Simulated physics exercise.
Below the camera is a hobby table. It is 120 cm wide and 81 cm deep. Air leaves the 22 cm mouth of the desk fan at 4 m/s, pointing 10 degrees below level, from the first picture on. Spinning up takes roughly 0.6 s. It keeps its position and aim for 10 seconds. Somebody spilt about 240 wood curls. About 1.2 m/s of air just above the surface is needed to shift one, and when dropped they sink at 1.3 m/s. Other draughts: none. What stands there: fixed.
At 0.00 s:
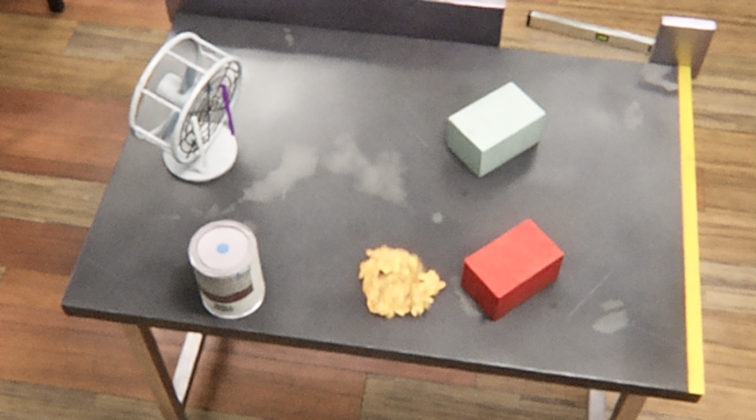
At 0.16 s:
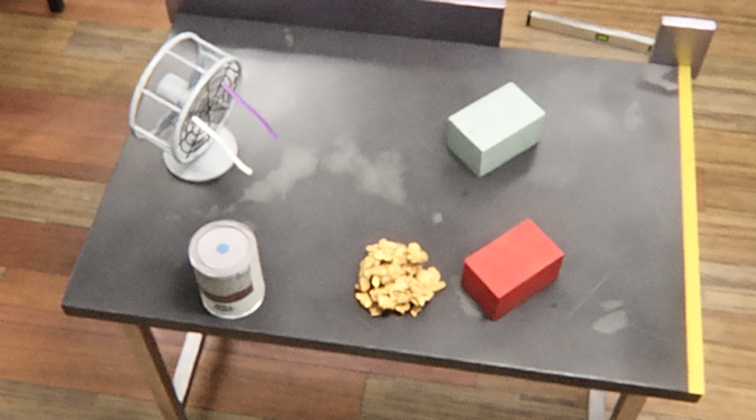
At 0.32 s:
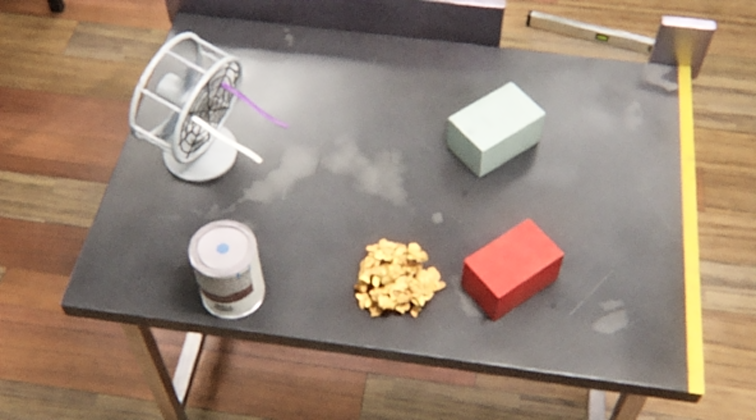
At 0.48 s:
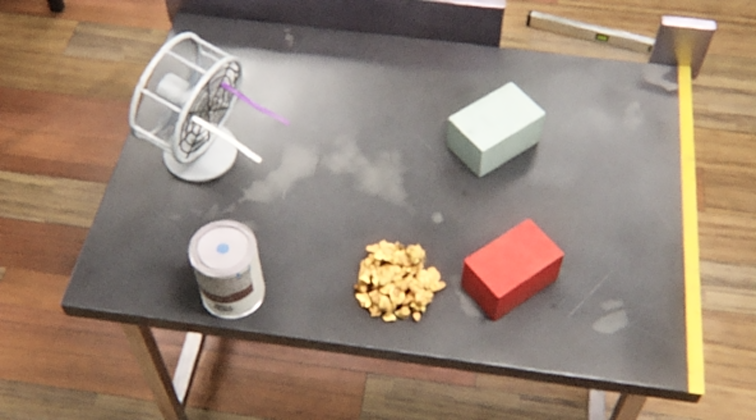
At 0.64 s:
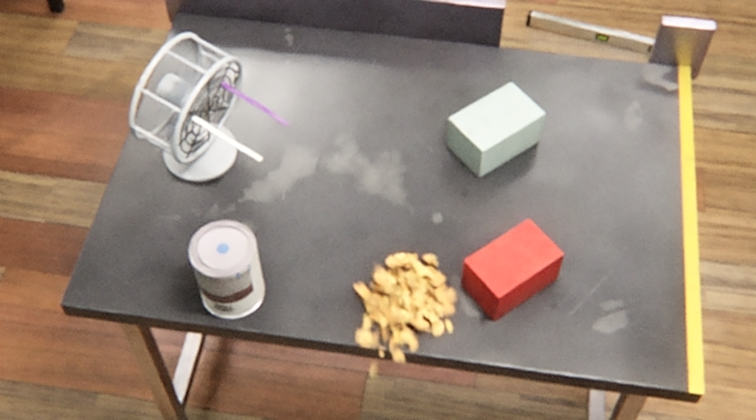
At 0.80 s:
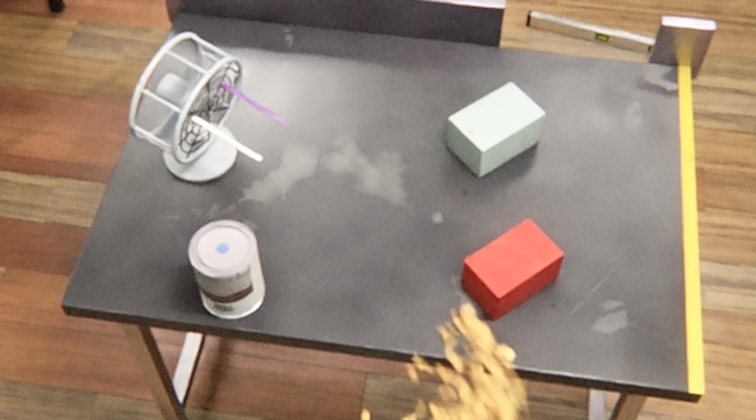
Dark hobby table with a desk fan, tin and two blocks, its heap of wood curls lying still, then sweeping off the near edge.
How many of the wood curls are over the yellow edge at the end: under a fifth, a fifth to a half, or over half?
Short answer: Below one fifth.
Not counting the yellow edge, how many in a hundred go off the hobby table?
About 100 per cent of them.
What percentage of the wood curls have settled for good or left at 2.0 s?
Roughly 100 per cent of them.
After 2.0 s, 0 % are on the move or not yet settled, 0 % are over the yellow edge.
After 3.2 s, 0 % are on the move or not yet settled, 0 % are over the yellow edge.
After 5.5 s, 0 % are on the move or not yet settled, 0 % are over the yellow edge.
After 10.0 s, at the end, 0 % are over the yellow edge.
